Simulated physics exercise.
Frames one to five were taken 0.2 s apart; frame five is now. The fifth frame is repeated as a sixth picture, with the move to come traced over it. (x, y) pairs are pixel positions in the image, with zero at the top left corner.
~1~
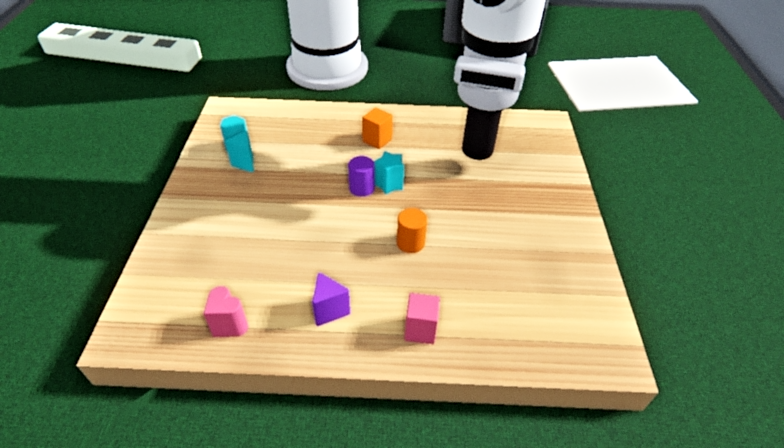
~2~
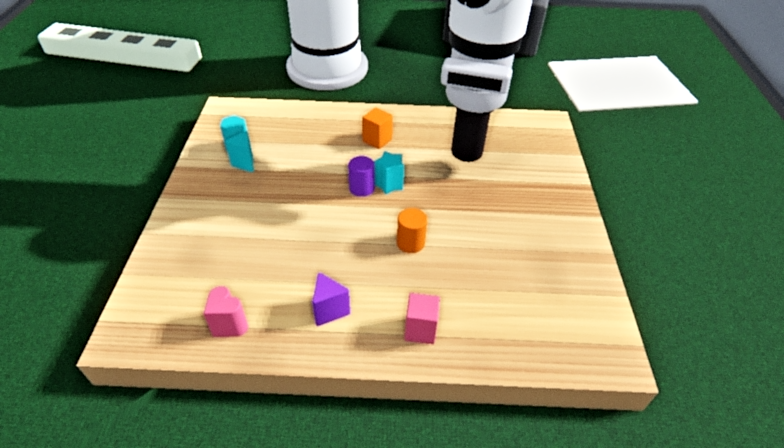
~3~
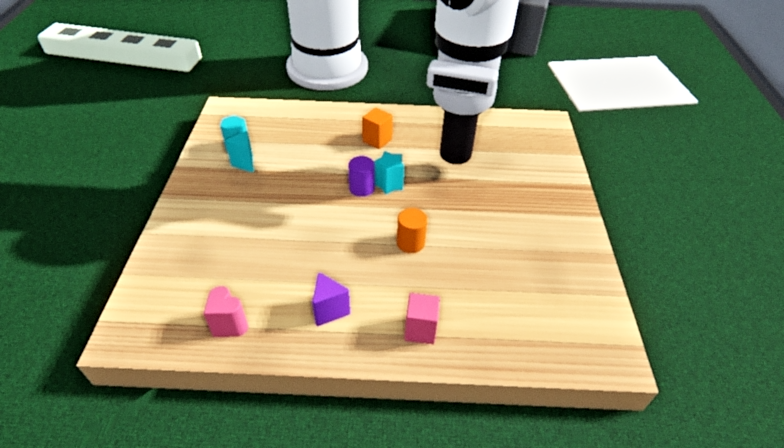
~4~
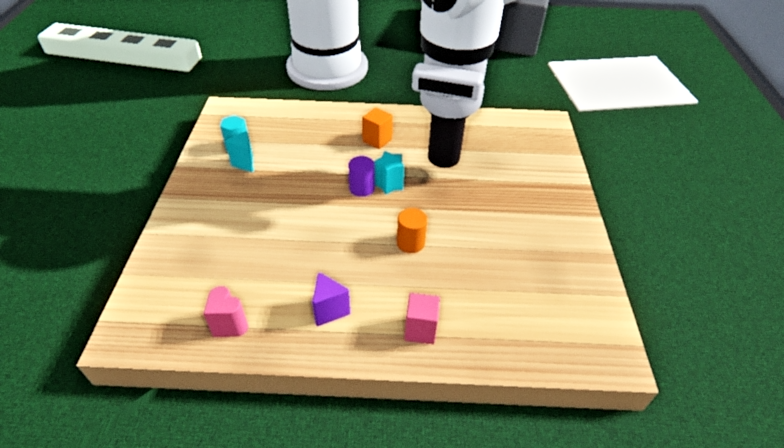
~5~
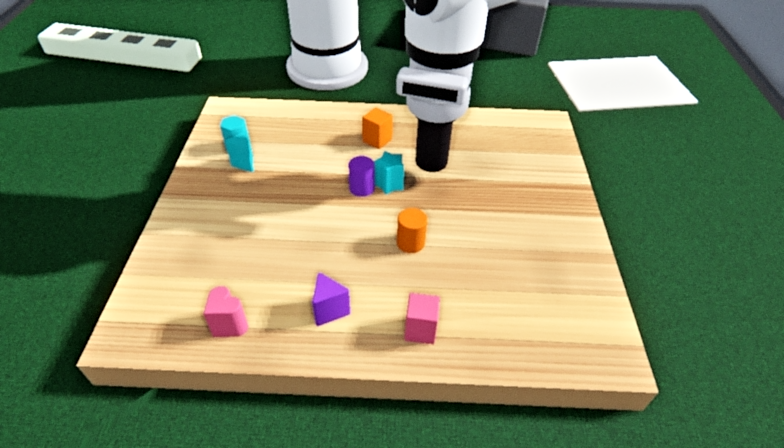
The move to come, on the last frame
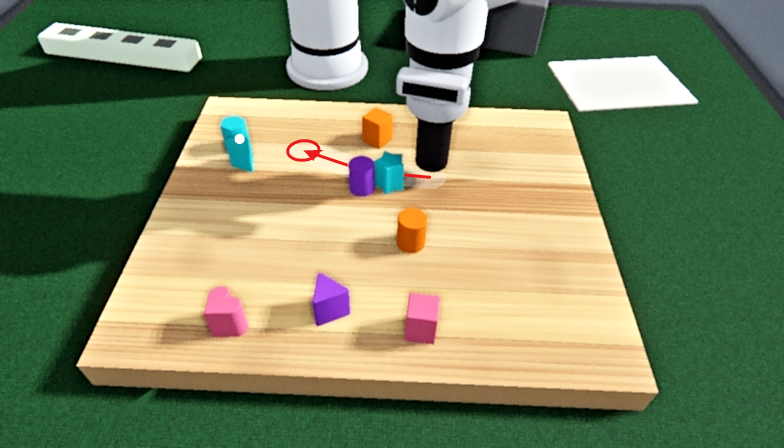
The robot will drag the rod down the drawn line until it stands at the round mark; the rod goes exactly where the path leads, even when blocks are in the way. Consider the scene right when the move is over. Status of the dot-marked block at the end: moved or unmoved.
Its place stays the same.
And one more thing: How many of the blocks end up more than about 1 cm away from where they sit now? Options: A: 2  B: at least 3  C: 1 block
The answer is A.
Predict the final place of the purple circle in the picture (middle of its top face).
My estimate: (340, 174).
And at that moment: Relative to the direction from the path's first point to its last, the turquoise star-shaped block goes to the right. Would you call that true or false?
Verdict: False.
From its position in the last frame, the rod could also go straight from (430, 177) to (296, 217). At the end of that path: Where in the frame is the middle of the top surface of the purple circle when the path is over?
At the end it should sit near (277, 164).
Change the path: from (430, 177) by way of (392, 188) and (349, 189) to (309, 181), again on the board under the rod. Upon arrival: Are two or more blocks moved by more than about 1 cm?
The answer is yes.
Drawn move, from (430, 177) via (384, 173) and (342, 163), ending at (303, 150); the dot is on the turquoise triangular piece.
What follows on the original path. One third of the way, rod (384, 159); purple circle (346, 170); turquoise star-shaped block (370, 164), turned 60° anticlockwise.
Two thirds of the way, rod (340, 149); purple circle (340, 174); turquoise star-shaped block (365, 164), turned 85° anticlockwise.
At the end, rod (302, 136); turquoise triangular piece still; purple circle (340, 174); turquoise star-shaped block (365, 164), turned 85° anticlockwise.
